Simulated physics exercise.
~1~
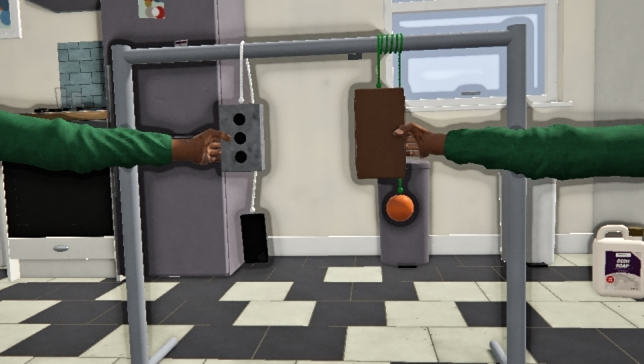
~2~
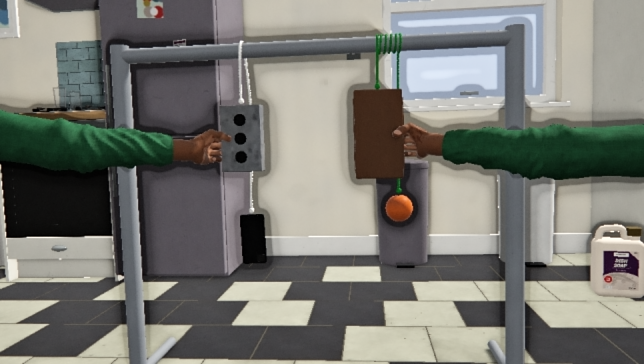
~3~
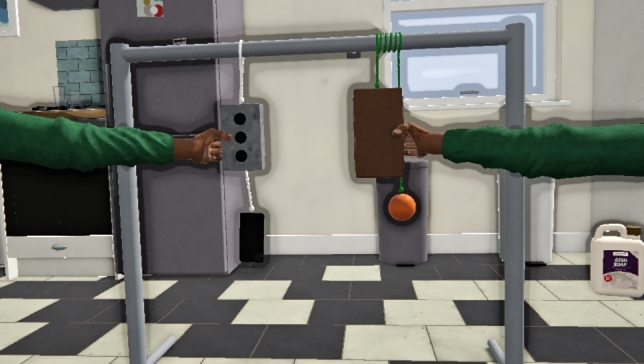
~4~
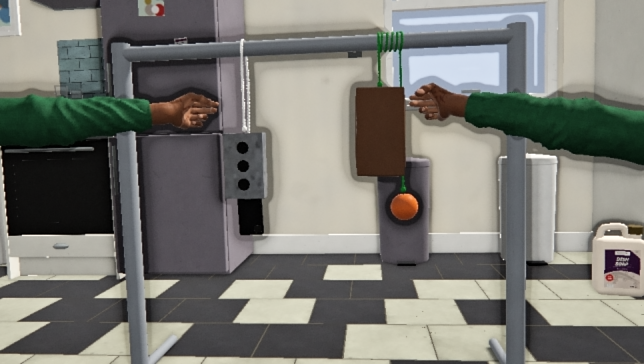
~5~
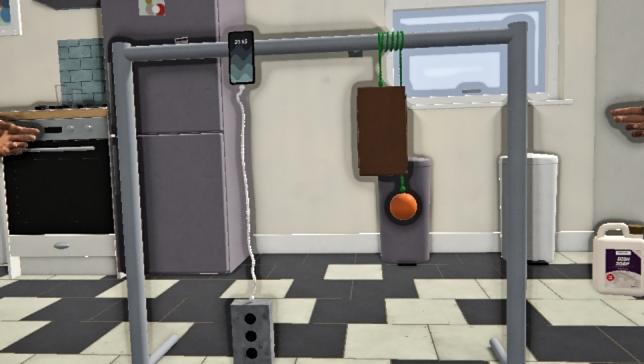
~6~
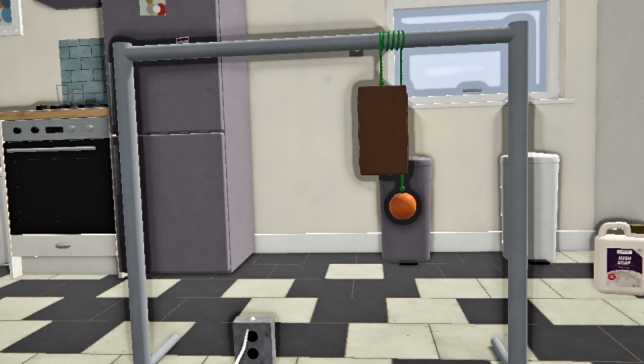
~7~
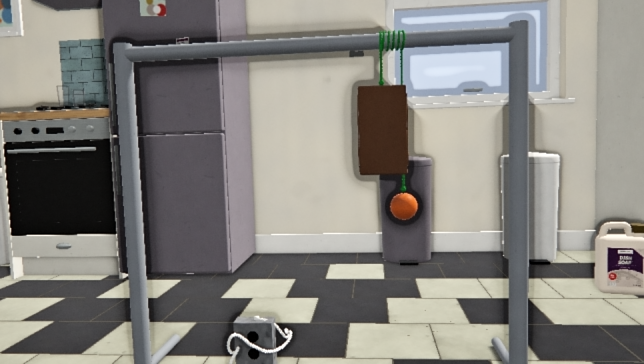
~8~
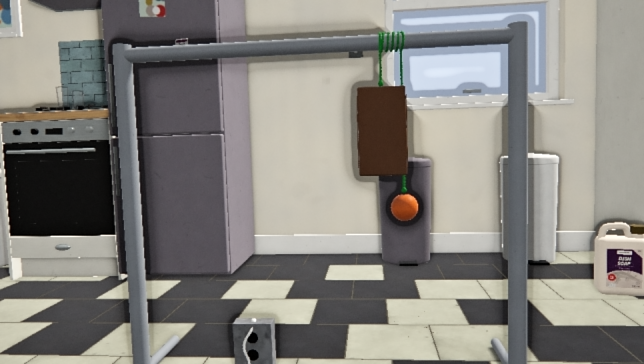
In a kitchen with a black and white tiled floor, two green-sleeved arms reach in from either side of a grey metal rail. The left hand holds a grey block with dark holes, strung by a white cord over the rail to a phone, while the right steadies a brown case above an orange ball on green cord. Both hands let go and draw back. The block drops, and the phone is pulled up to the rail and over it. The block ends on the floor with the cord loose, while the brown case stays hanging.
